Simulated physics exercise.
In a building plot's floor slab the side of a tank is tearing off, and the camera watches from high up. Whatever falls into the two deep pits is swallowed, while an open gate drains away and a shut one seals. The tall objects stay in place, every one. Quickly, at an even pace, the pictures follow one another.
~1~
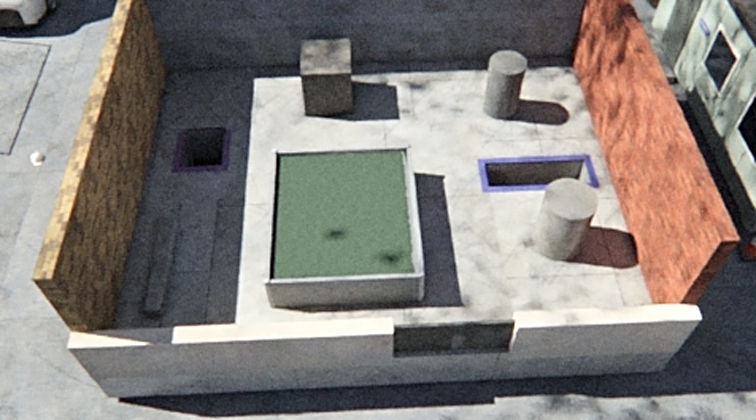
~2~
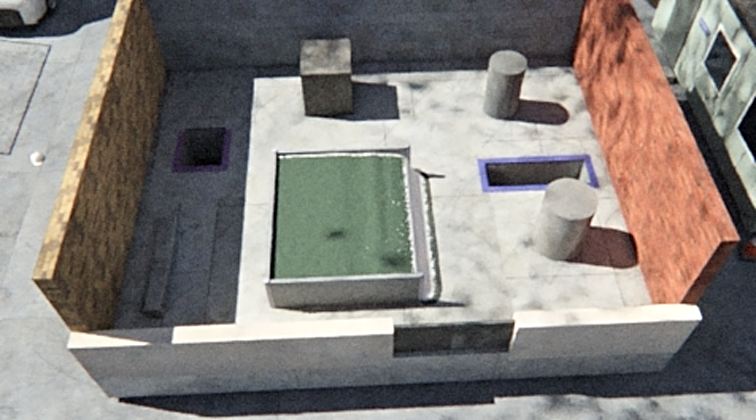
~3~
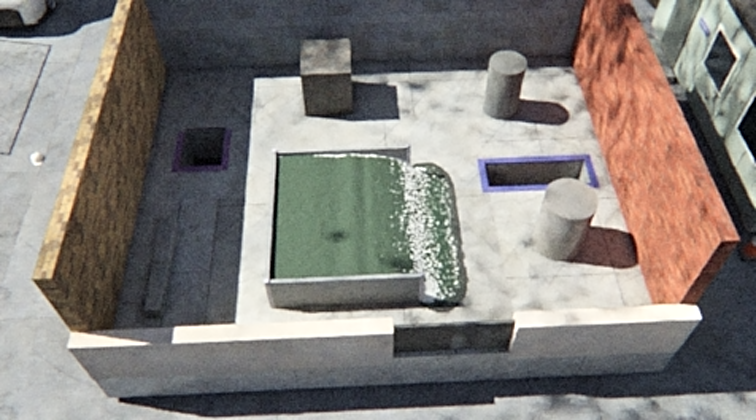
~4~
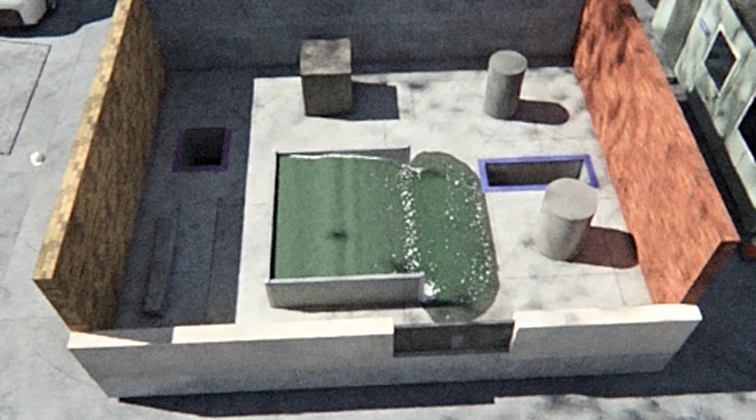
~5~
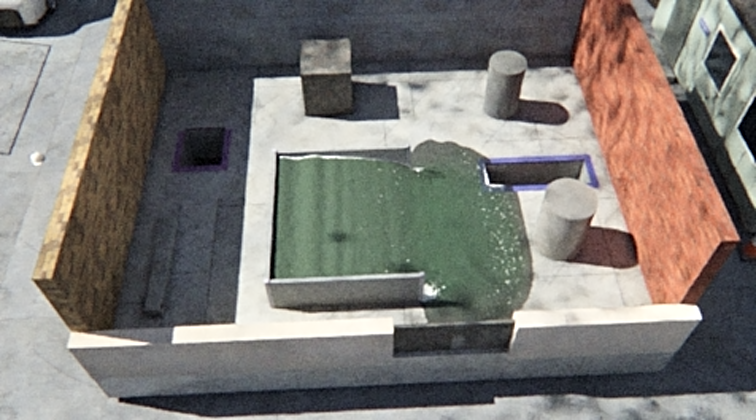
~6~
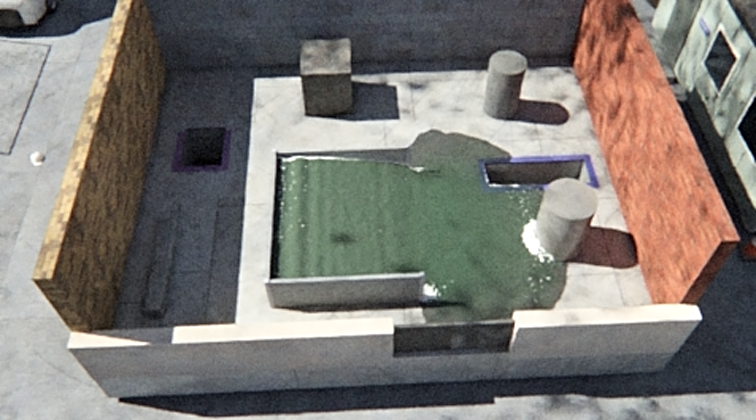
A rectangular tank of dark green water stands on a pale floor slab in a walled building plot, seen from high up by a still camera. A tan wall rises at left, an orange-red one at right, with a grey block, two grey cylinders and two purple-edged openings between. The tank's right side gives way, and water pours out rightward, foaming, spreading around the nearer cylinder.
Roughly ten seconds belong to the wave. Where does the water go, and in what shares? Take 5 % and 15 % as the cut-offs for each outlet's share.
Gate: Short of five per cent, purple pit: Short of five per cent, blue pit: Beyond fifteen per cent.
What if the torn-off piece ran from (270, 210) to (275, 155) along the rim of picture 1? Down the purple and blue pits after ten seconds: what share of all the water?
Purple 30 %, blue 2 %.
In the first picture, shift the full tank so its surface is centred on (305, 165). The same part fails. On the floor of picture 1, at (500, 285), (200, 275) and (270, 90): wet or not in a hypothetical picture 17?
Well, first one got wet, second one stays dry, third one stays dry.
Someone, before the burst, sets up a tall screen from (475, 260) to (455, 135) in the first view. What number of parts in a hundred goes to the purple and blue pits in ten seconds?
Purple 4 %, blue 25 %.
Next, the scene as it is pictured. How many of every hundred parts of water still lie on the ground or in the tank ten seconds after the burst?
Roughly 48 %.
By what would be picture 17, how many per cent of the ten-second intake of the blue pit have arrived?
That share would be near 20 %.
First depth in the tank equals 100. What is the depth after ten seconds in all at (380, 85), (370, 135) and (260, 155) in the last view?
I'd say close to 6, 6 and 0 percent.
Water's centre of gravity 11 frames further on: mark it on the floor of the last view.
Centre of mass: Roughly (463, 240).
A moment on, water covers 30 % of the floor; the gate 0 %, the purple pit 0 %, the blue pit 4 %.
Next, water covers 35 % of the floor; the gate 0 %, the purple pit 0 %, the blue pit 11 %.
Then, water covers 40 % of the floor; the gate 0 %, the purple pit 0 %, the blue pit 23 %.
Later, water covers 55 % of the floor; the gate 0 %, the purple pit 0 %, the blue pit 42 %.
In the end, water covers 75 % of the floor; the gate 0 %, the purple pit 0 %, the blue pit 52 %.
